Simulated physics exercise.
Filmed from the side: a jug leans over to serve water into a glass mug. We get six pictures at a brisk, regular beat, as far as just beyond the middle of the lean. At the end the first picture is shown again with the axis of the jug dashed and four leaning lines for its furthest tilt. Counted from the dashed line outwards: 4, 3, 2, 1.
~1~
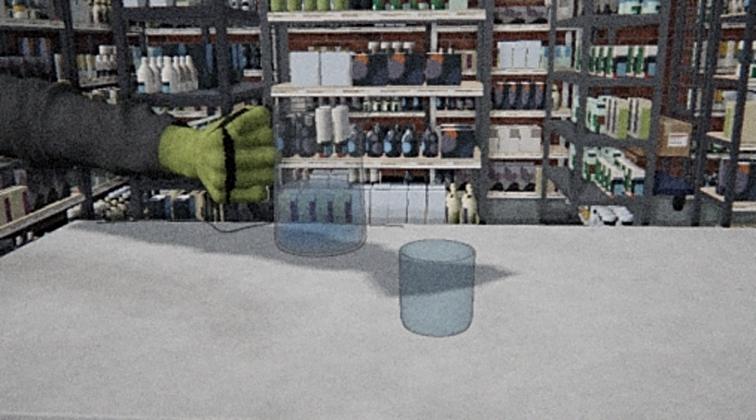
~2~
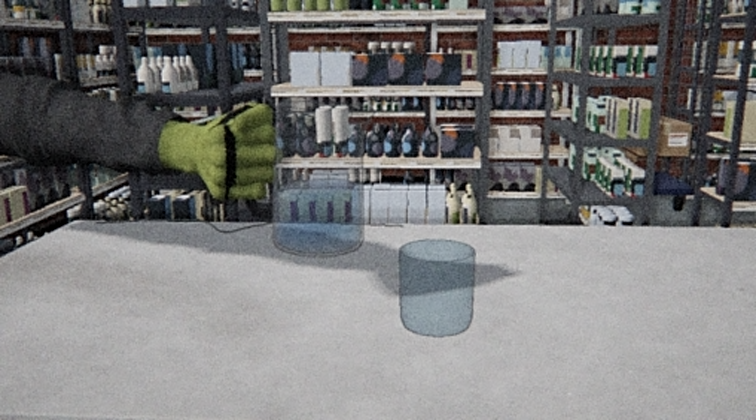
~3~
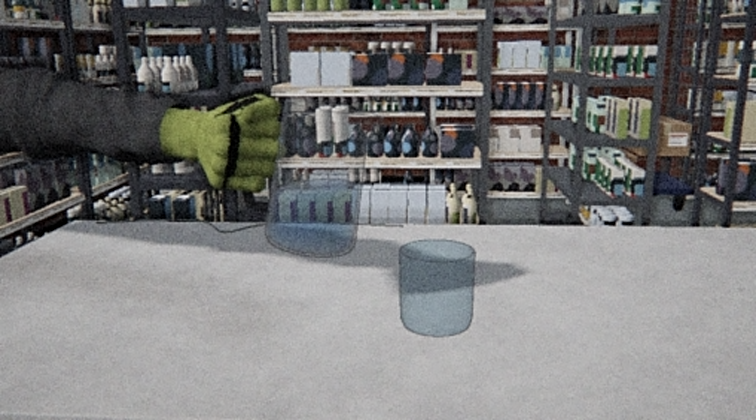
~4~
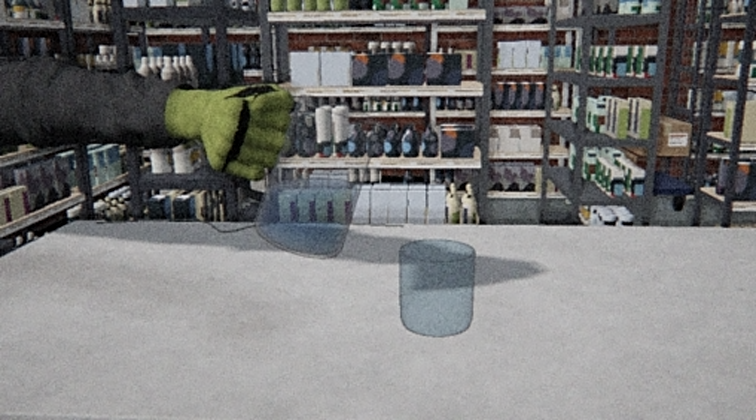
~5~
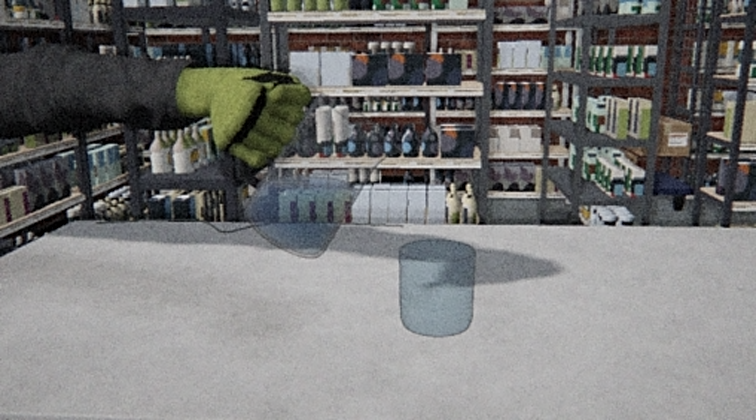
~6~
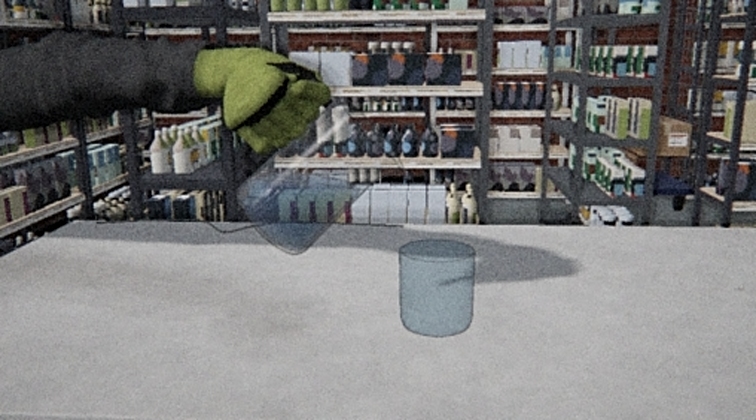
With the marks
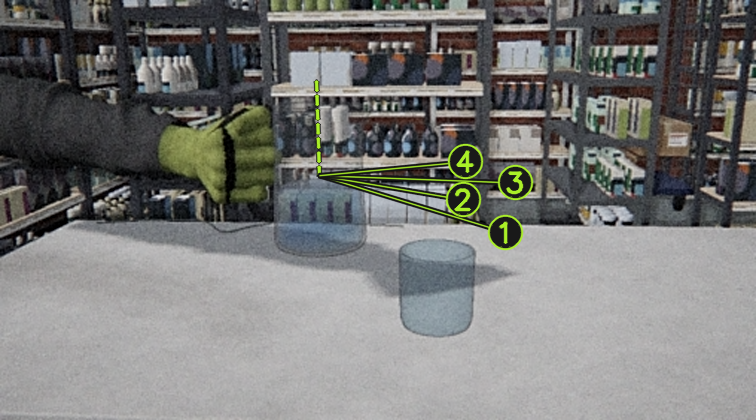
In a shop, a green-gloved hand steadily tilts a clear jug beside a glass mug.
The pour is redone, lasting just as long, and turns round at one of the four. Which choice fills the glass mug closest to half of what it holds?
Use line 4.
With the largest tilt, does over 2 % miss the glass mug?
Yes, it does.
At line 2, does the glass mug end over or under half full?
Over.
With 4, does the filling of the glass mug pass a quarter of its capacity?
Yes.
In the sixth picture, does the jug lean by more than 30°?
Yes, it does.
On the marked copy, 1 at (489, 227); 2 at (446, 197); 3 at (498, 182); 4 at (448, 163).
For line 1, the glass mug ends with about 63 % of what it can hold; 35 % of the water is spilt.
For line 2, the glass mug ends with about 78 % of what it can hold; 9 % of the water is spilt.
For line 3, the glass mug ends with about 65 % of what it can hold; 4 % of the water is spilt.
For line 4, the glass mug ends with about 49 % of what it can hold.
